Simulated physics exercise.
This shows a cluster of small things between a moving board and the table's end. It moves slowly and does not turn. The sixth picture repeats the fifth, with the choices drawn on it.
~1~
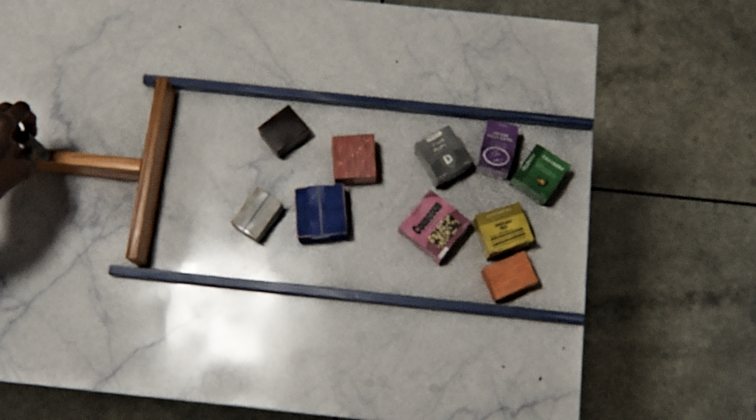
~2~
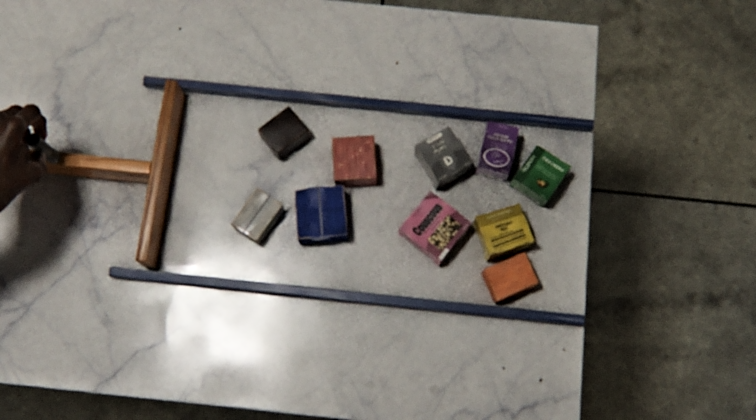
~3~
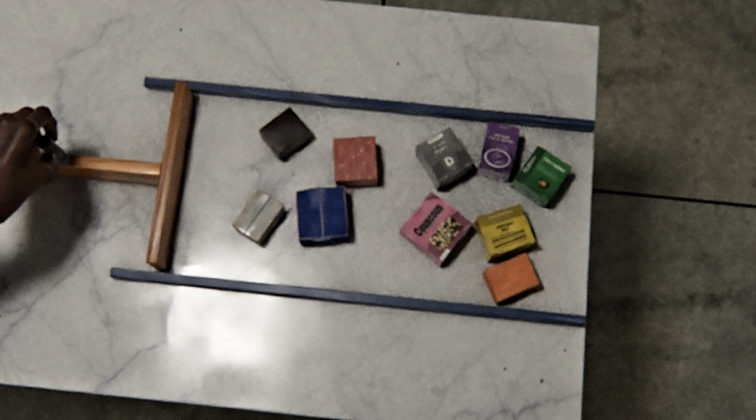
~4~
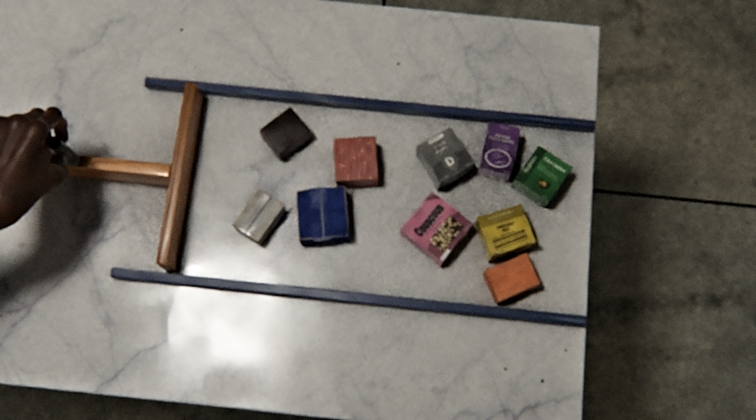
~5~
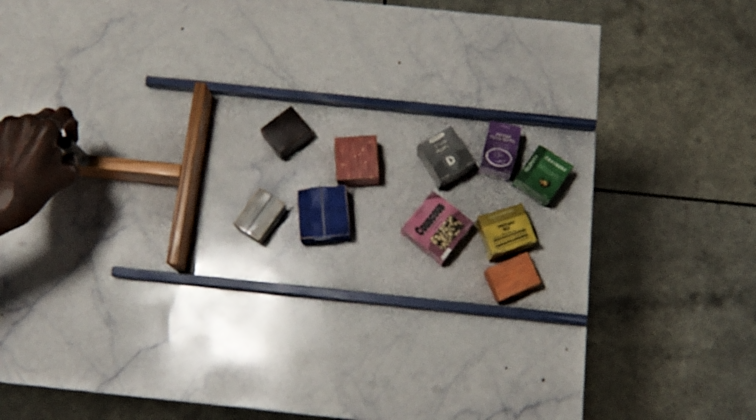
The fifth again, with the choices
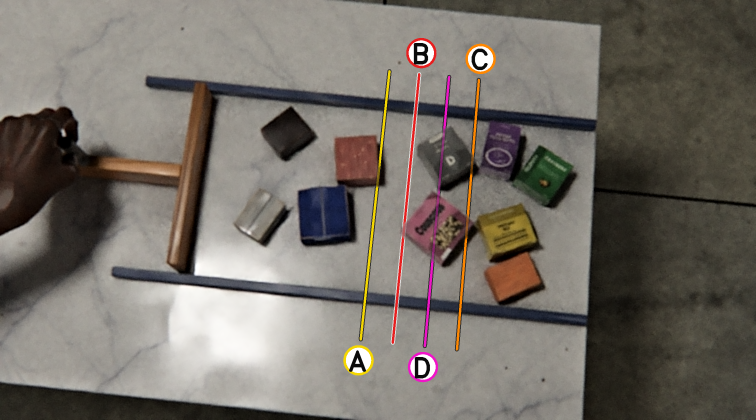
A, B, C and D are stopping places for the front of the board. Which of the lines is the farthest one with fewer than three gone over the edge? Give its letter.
No third one falls up to C.
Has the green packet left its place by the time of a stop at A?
No.
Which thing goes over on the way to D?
The yellow packet.
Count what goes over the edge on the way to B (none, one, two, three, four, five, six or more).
The count is none.
On the marked copy, A at (376, 200); B at (407, 203); C at (468, 210); D at (437, 207).
Following C. Soon after the start, board (287, 181); black block (328, 132); white box (308, 218).
Later, board (390, 191); yellow packet (553, 230); pink box (502, 222).
In the end, board (467, 199); green packet over the edge; yellow packet over the edge; two fallen.
As for the rest, A is within the limit but short; B is within the limit but short; D is within the limit but short.
